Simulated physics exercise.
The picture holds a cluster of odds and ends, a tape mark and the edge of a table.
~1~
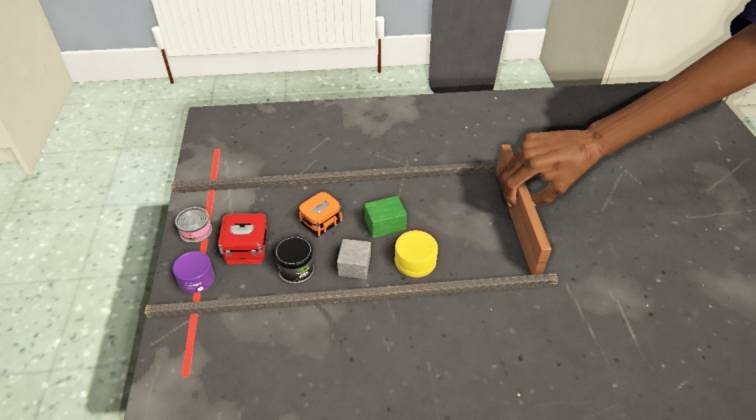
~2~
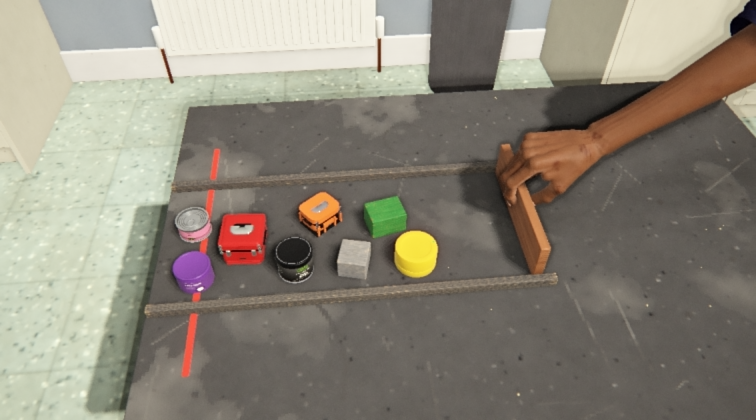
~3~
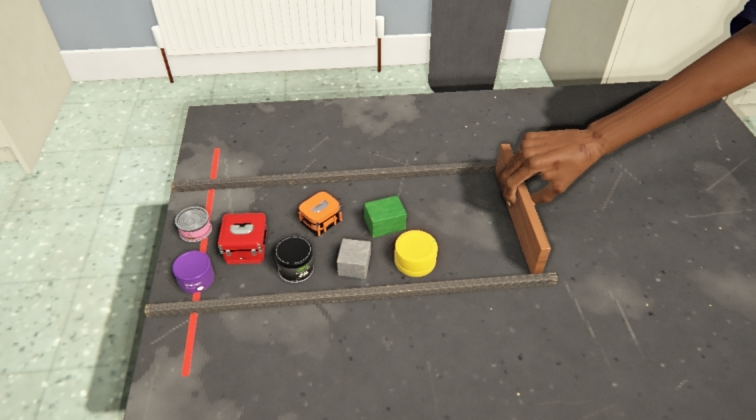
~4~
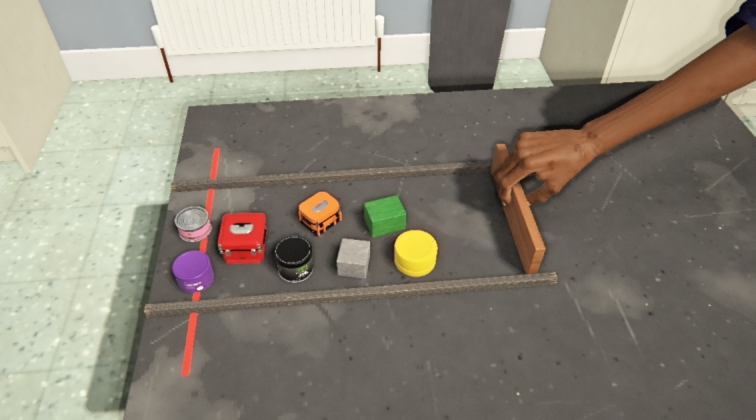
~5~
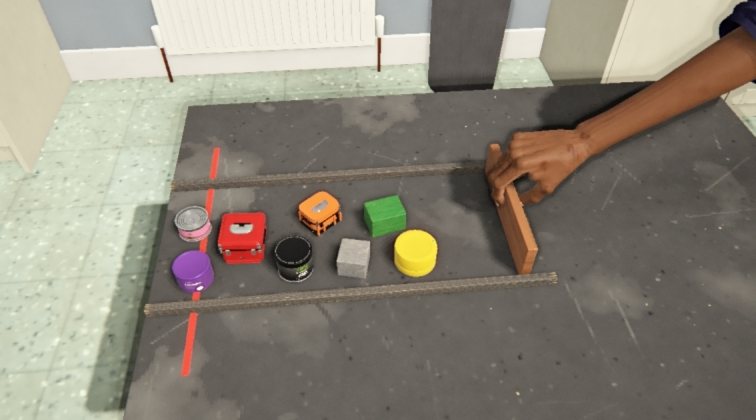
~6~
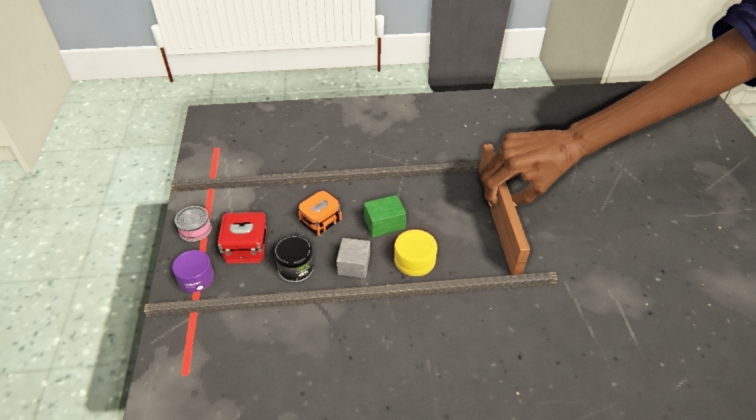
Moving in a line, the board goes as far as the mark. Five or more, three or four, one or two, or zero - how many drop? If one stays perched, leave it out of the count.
Five or more drop.
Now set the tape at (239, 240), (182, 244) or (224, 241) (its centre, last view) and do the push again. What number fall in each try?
The counts come to 3, then 6, then 3.
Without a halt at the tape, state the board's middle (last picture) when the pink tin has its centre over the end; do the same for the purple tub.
With the pink tin it sits around (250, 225), with the purple tub around (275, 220).
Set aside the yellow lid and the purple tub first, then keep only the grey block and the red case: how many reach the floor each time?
That makes 3 fallen, then 4 fallen in the other try.
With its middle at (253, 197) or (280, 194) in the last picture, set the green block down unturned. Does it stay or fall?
First spot, it is safe; second spot, it is safe.
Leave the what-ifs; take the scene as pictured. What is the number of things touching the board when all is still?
Tally at the end: 2.
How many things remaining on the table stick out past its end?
Count of overhanging things: 0.
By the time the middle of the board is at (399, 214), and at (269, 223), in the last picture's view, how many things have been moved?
At the first place 3, at the second 8.
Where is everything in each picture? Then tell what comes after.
The first frame shows pink tin (194, 225); purple tub (194, 272); red case (244, 239); board (520, 207); tape (204, 243).
The second frame shows purple tub (194, 273); yellow lid (416, 254).
The third frame shows red case (244, 238); board (520, 206).
The fourth frame shows pink tin (194, 224); green block (385, 216).
The fifth frame shows purple tub (194, 272); grey block (354, 258).
The sixth frame shows pink tin (194, 224); purple tub (194, 271); red case (244, 238); board (501, 207); tape (204, 242).
Soon after, none off yet; pink tin at rest near (194, 224); purple tub at rest near (194, 271); red case at rest near (244, 238).
After that, none off yet; pink tin at rest near (188, 223); purple tub displaced a little near (176, 275); red case displaced about its own width near (213, 243).
In the end, the number that fall off is five or more; gone, grey block, orange case, black pot, red case, purple tub and pink tin.
